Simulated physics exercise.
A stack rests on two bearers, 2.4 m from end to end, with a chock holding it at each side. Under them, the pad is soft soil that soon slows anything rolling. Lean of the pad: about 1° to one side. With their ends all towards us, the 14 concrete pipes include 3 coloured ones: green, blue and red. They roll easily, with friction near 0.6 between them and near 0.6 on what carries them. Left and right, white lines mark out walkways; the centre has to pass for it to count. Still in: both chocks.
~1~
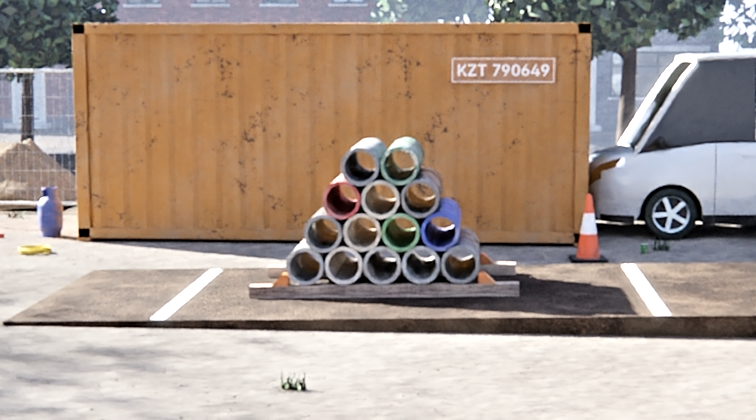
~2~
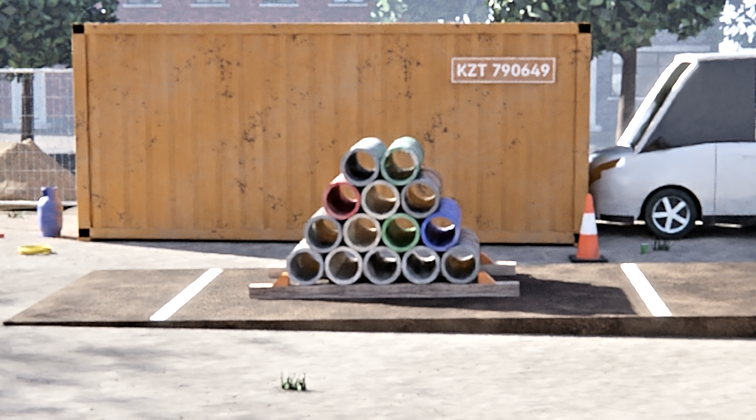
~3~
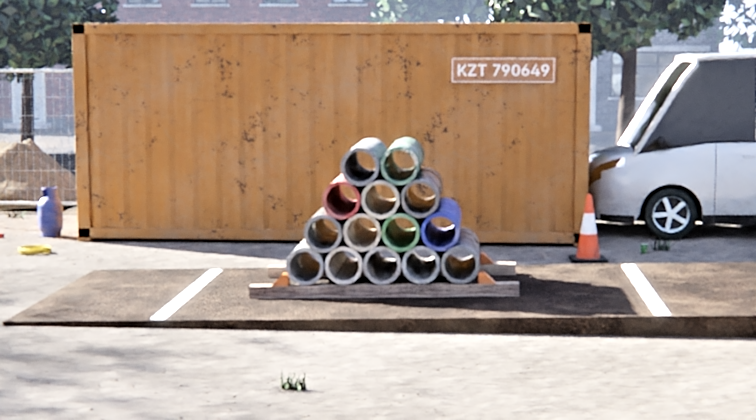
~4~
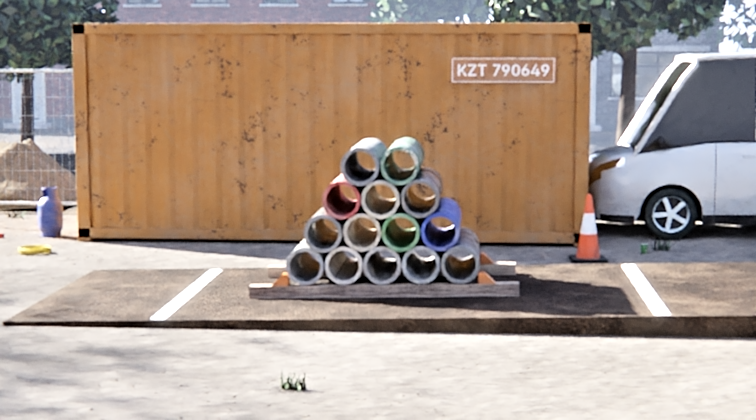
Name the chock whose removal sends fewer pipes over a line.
Right.
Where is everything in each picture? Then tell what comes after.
Green (401, 233), blue (440, 232), red (341, 200); the pad slopes 1° down to the left; 5 of the 14 form the bottom row; all still, in the first picture.
Green (401, 233), blue (440, 232), red (341, 200); nothing moves, in the second picture.
Green (401, 233), blue (440, 232), red (341, 200); both chocks in; lines at (181, 300) and (649, 295); at rest, in the third picture.
Green (401, 233), blue (440, 232), red (341, 200); all still, in the fourth picture.
Chock on the left freed, after 3.2 s, green is up on others, 105 cm from the bearers' right end, rolling left; blue is up on others, 70 cm from the bearers' right end; red is off the bearers, 35 cm short of the left line, rolling left; 2 of 14 have crossed.
Chock on the left freed, at the end, green is up on others, 115 cm from the bearers' right end; blue is past the right line; red is off the bearers, 20 cm short of the left line; 4 of 14 have crossed.
Chock on the right freed, after 1.6 s, green is up on others, 105 cm from the bearers' right end, rolling right; blue is on the bearers, 15 cm from the bearers' right end, rolling right; red is up on others, 85 cm from the bearers' left end; 0 of 14 have crossed.
Chock on the right freed, at the end, green is up on others, 100 cm from the bearers' right end; blue is on the bearers, 15 cm from the bearers' right end; red is up on others, 85 cm from the bearers' left end; 0 of 14 have crossed.
